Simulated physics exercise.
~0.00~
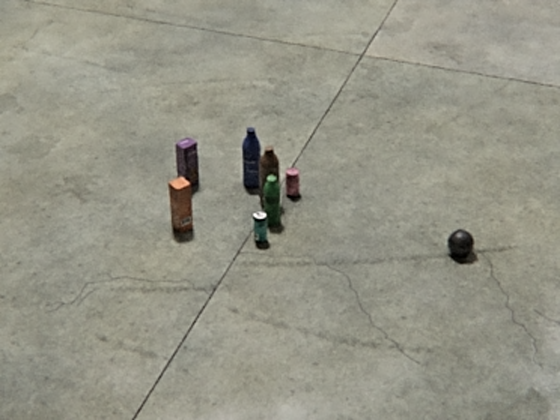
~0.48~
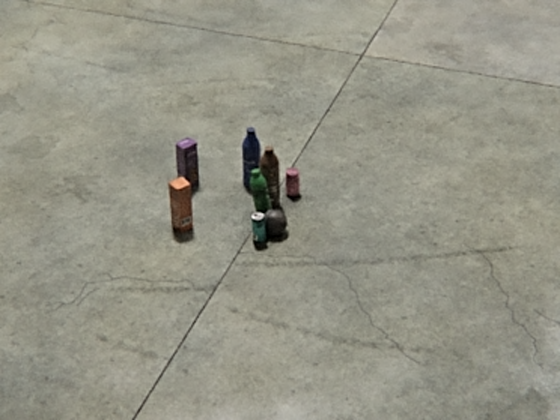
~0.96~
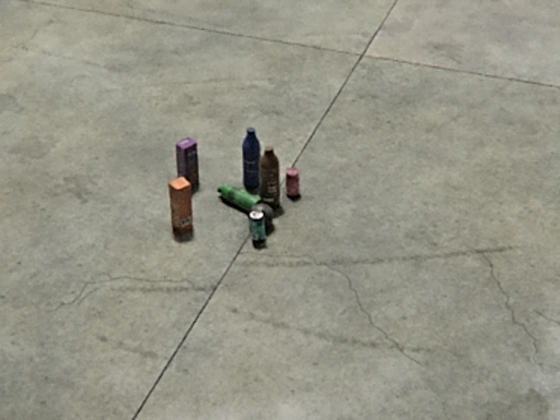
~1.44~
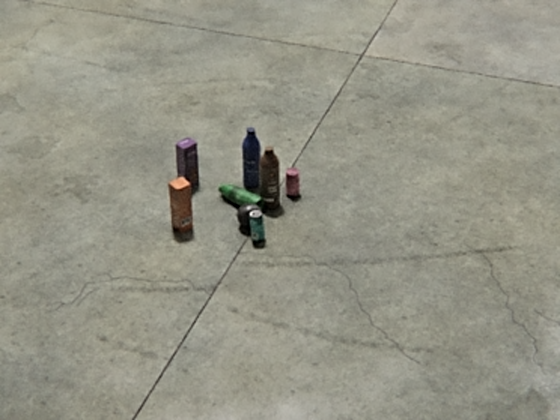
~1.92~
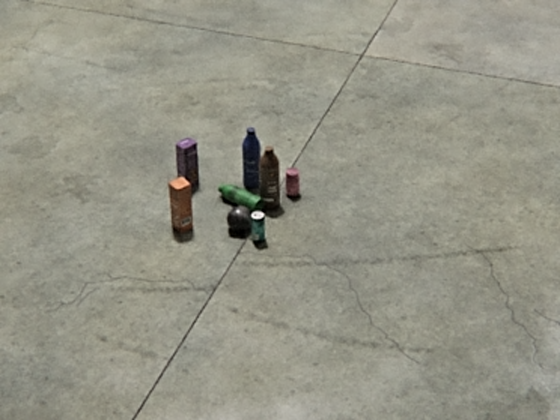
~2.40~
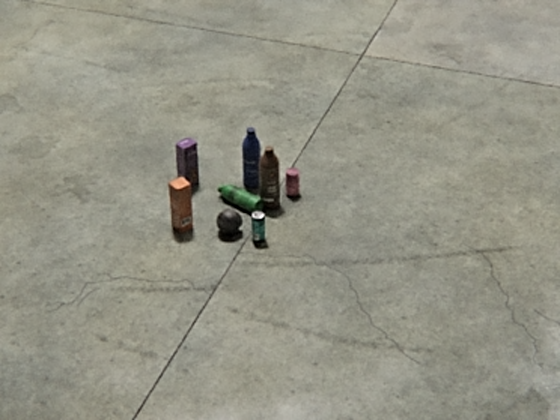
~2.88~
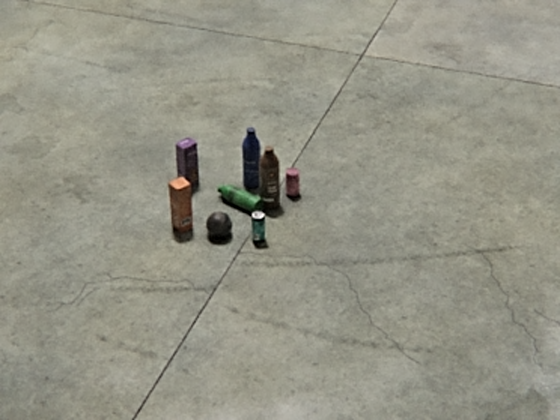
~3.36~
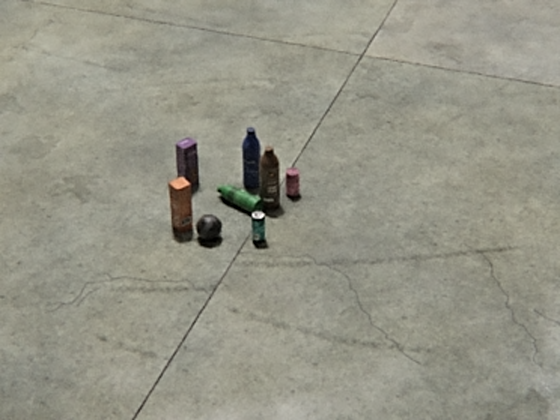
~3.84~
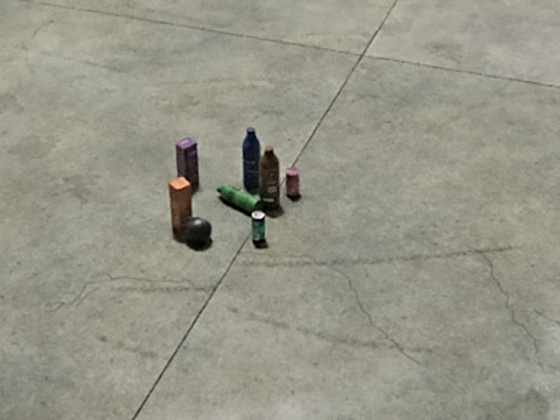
A black ball rolls left across a cracked grey concrete floor, seen from above at an angle, toward a loose group of upright objects. Orange and purple cartons stand at the left, blue and brown bottles behind, a pink can at the right, and a green bottle and turquoise can near the front. The ball reaches the green bottle, which leans and falls onto its side, while the turquoise can rocks but settles upright. Slower now, the ball rolls on left past the can. It ends close to the orange carton, with only the green bottle lying down.
